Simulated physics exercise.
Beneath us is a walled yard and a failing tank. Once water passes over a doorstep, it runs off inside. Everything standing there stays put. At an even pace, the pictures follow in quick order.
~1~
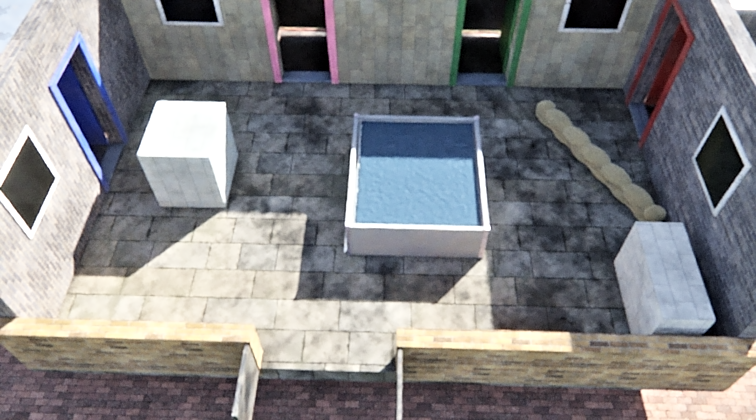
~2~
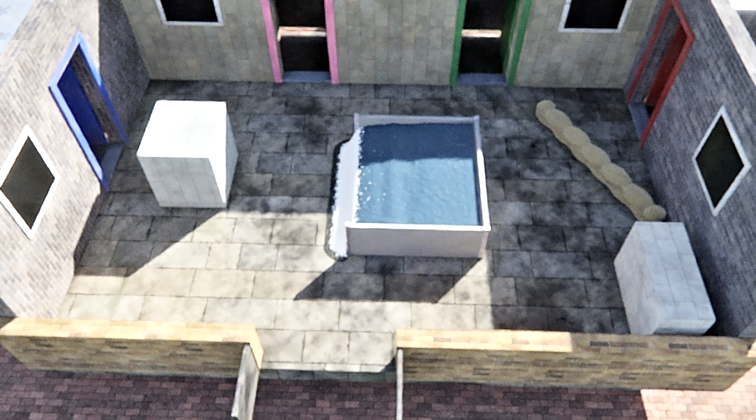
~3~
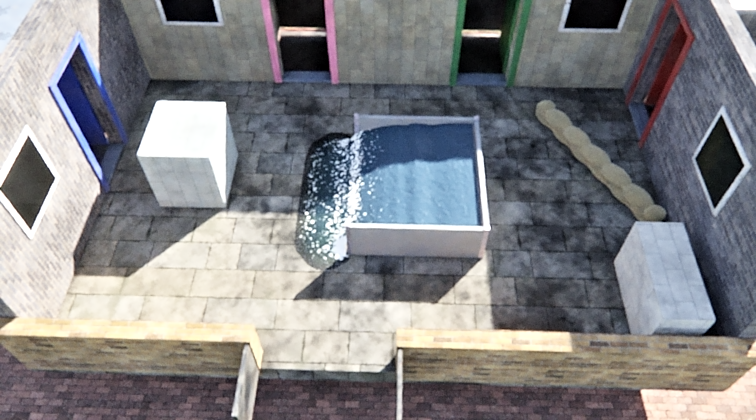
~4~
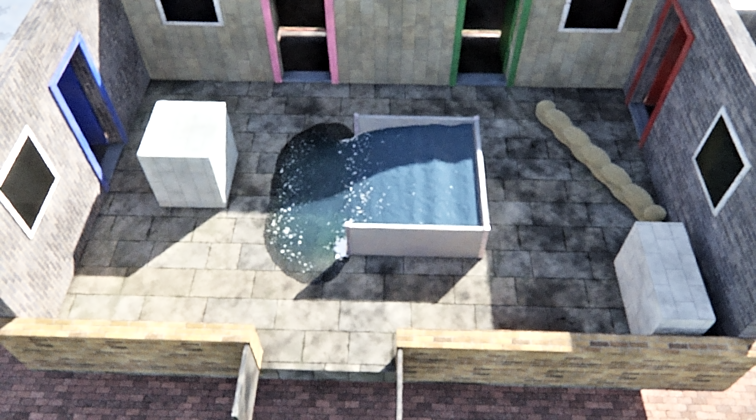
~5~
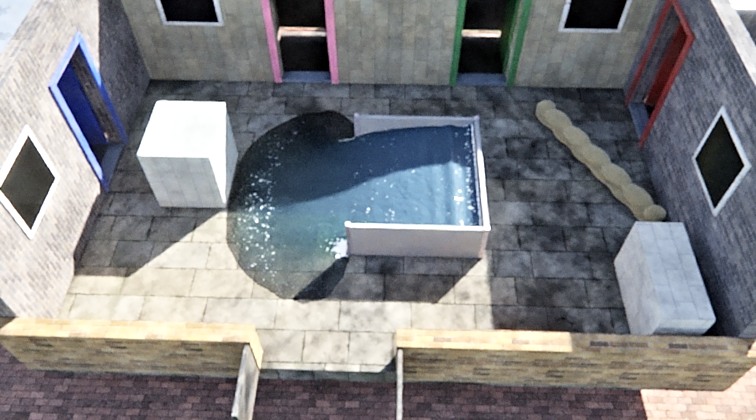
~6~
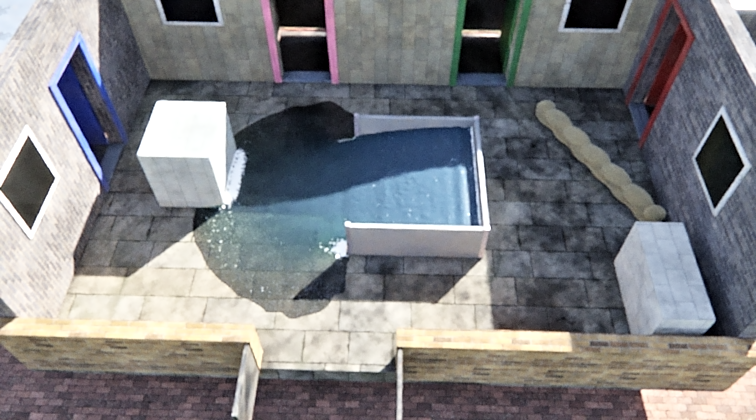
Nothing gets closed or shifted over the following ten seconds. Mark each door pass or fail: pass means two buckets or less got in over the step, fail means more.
Green door - pass, pink door - fail, red door - pass, blue door - fail.
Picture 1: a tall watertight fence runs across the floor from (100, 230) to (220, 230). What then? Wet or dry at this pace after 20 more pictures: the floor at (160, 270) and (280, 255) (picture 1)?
Soaked, soaked.
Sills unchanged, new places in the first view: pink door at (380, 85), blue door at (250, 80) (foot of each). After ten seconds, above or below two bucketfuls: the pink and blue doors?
Looking at both, the pink one stays unflooded and the blue one gets flooded.
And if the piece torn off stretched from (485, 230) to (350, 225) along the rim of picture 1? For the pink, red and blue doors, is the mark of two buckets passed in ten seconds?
In that case the pink one stays within bounds, the red one stays within bounds and the blue one stays within bounds.
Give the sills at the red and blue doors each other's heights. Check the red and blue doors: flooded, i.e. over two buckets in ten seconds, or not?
Looking at red first, it remains below the limit, but blue breaks the limit.
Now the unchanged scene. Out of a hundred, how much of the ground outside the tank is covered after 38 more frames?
By my count, 65 percent.
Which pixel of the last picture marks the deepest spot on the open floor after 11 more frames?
Deepest spot: Near (48, 344).
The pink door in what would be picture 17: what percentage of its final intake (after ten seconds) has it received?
Roughly 0 percent.
A moment on, water covers 35 % of the floor; the green door not reached, the pink door not reached, the red door not reached, the blue door not reached.
Next, water covers 40 % of the floor; the green door not reached, the pink door wet at the sill, nothing in, the red door not reached, the blue door wet at the sill, nothing in.
Then, water covers 45 % of the floor; the green door not reached, the pink door under two buckets in, the red door not reached, the blue door under two buckets in.
Later, water covers 65 % of the floor; the green door wet at the sill, nothing in, the pink door over two buckets in, the red door not reached, the blue door far over two buckets in.
In the end, water covers 80 % of the floor; the green door wet at the sill, nothing in, the pink door far over two buckets in, the red door wet at the sill, nothing in, the blue door far over two buckets in.
